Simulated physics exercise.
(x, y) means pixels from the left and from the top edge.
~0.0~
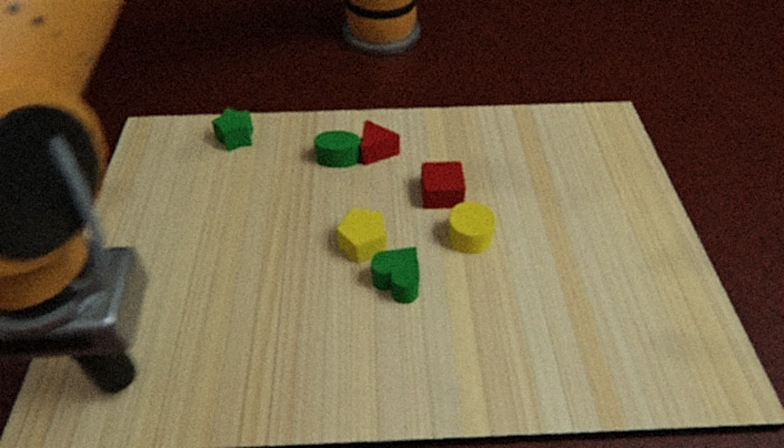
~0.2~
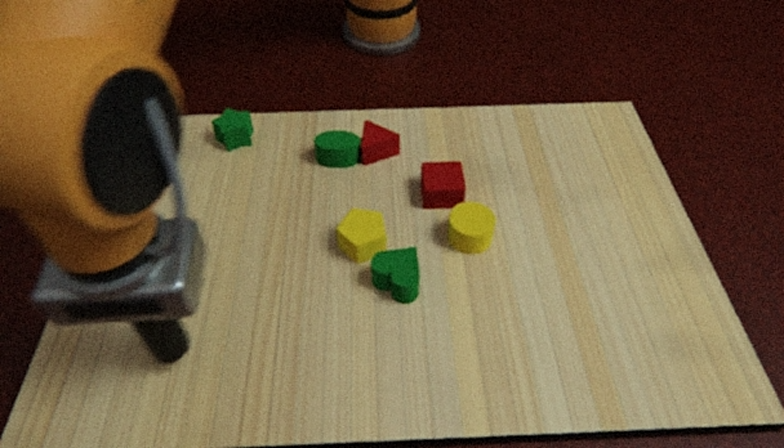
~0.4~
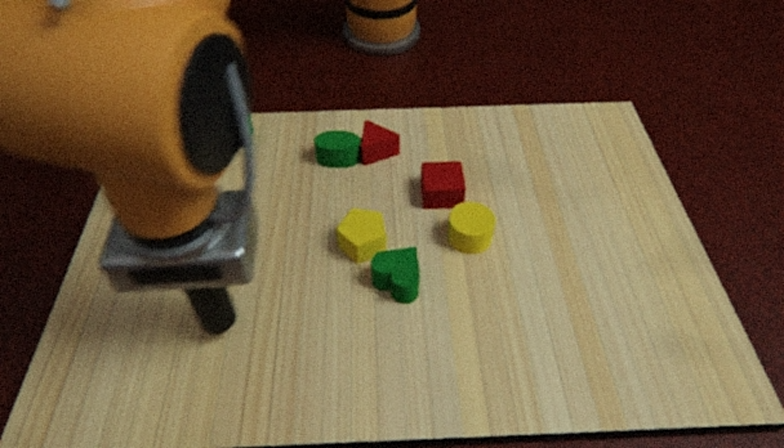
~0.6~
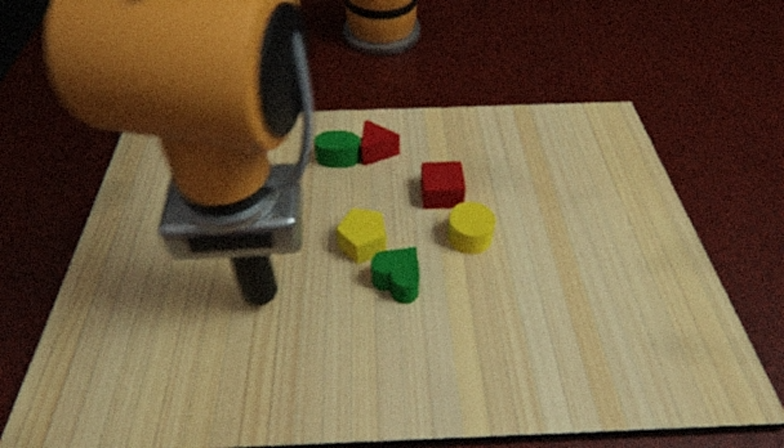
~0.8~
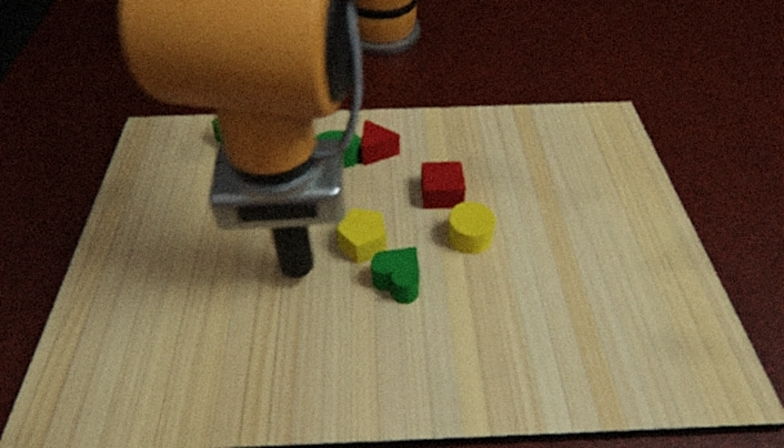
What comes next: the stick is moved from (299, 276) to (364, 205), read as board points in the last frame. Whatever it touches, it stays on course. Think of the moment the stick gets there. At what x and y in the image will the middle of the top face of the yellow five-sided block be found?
Around pixel (384, 214).
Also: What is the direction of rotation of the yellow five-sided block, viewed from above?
Prediction: Clockwise.
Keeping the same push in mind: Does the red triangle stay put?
Going by the path, yes.
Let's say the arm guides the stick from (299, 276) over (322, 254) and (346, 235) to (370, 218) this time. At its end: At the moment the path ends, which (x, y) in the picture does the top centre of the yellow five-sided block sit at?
It is going to be at (399, 215).
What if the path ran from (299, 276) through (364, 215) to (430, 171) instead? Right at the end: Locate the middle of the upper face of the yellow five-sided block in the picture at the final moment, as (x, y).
It ends at (392, 214).
What follows on the original path. One third of the way, stick (322, 238); nothing pushed yet.
Two thirds of the way, stick (344, 215); yellow five-sided block (379, 217), turned 50° clockwise.
At the end, stick (364, 194); yellow five-sided block (384, 214), turned 70° clockwise; red triangle unmoved; green heart block unmoved.
